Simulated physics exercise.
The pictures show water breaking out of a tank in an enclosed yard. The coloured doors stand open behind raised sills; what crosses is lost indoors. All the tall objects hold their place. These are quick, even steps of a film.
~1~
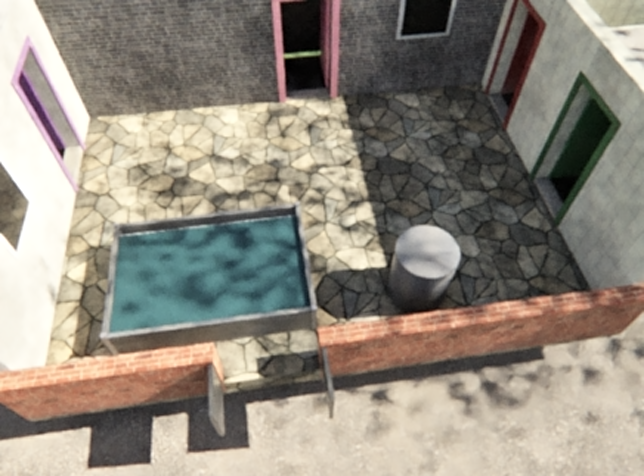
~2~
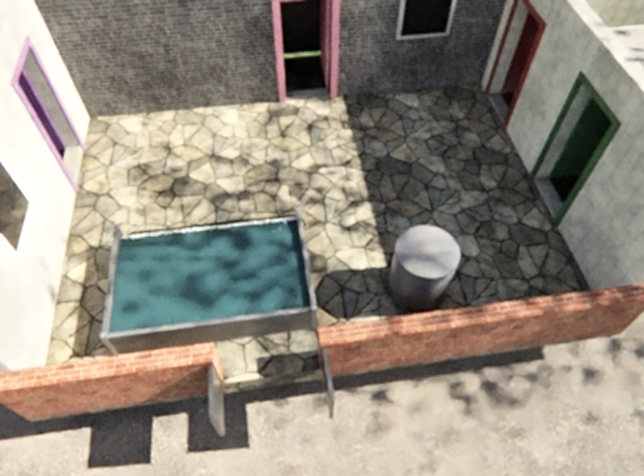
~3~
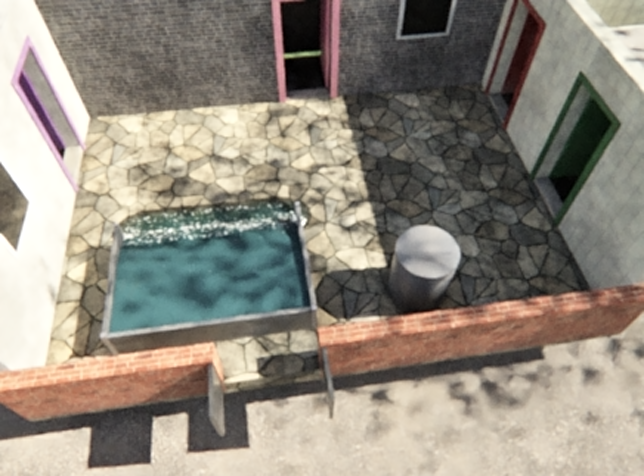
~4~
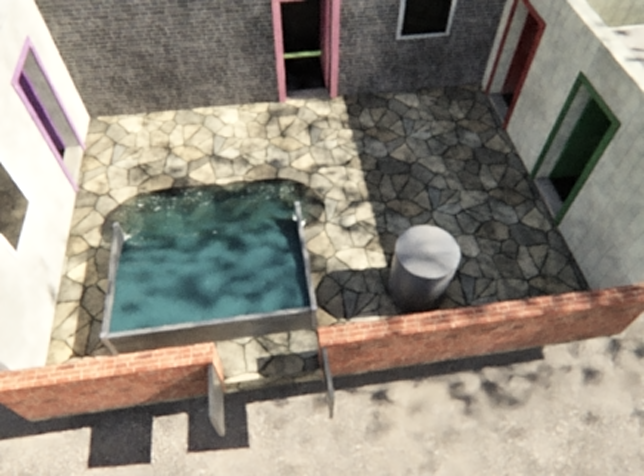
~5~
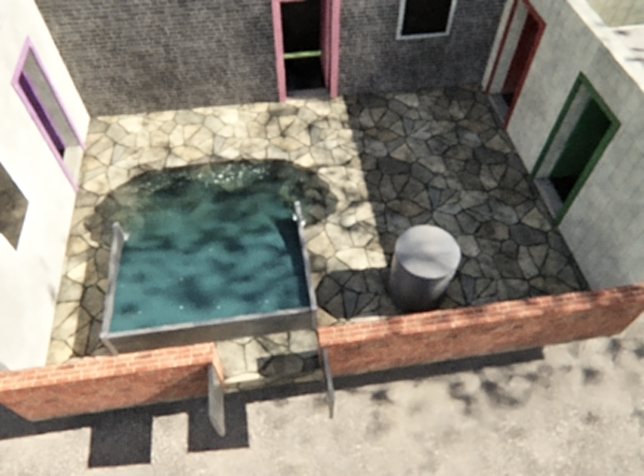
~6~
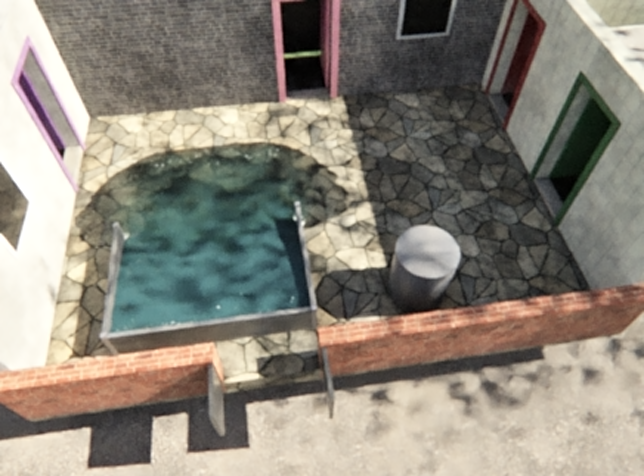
The video shows a walled stone-paved yard with coloured doorways, a grey cylinder and an open rectangular tank full of water, whose far side gives way as water pours out and spreads in a widening arc over the paving behind.
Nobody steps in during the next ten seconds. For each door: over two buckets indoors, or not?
The pink door takes more than that; the purple door stays under that; the red door takes more than that; the green door stays under that.
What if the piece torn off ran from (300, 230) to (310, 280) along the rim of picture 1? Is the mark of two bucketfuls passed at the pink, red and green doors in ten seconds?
One by one: The pink door is under, the red door is over, the green door passes that mark.
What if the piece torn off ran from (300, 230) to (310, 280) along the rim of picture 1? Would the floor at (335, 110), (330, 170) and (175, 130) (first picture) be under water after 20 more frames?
In that order: Clear, not flooded, no water.
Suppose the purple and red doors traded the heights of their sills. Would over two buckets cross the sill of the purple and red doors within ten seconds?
Purple takes more; red holds.
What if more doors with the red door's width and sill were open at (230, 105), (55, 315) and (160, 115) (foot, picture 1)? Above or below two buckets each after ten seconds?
In turn: Is over, takes less, goes over.
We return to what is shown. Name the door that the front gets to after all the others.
Last comes the green one.
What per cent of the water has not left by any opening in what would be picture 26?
Close to 96 %.
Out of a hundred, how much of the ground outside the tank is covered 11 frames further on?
Some 45 per cent.
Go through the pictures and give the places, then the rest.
The open tank at (211, 267) is whole and still, in the first picture.
Water pours out on the open tank's far side and has run to a hidden place, in the second picture.
Water pours out on the open tank's far side and has run to a hidden place, in the third picture.
The front is at (113, 219), out from the gap on the open tank's far side, in the fourth picture.
The front is at (313, 179), out from the gap on the open tank's far side, in the fifth picture.
Water pours out on the open tank's far side and has run to (292, 152), in the sixth picture.
A moment on, water covers 35 % of the floor; the pink door not reached, the purple door wet at the sill, nothing in, the red door not reached, the green door not reached.
Next, water covers 45 % of the floor; the pink door under two buckets in, the purple door wet at the sill, nothing in, the red door not reached, the green door not reached.
Then, water covers 50 % of the floor; the pink door over two buckets in, the purple door wet at the sill, nothing in, the red door not reached, the green door not reached.
Later, water covers 75 % of the floor; the pink door far over two buckets in, the purple door under two buckets in, the red door over two buckets in, the green door wet at the sill, nothing in.
In the end, water covers 85 % of the floor; the pink door far over two buckets in, the purple door under two buckets in, the red door far over two buckets in, the green door under two buckets in.
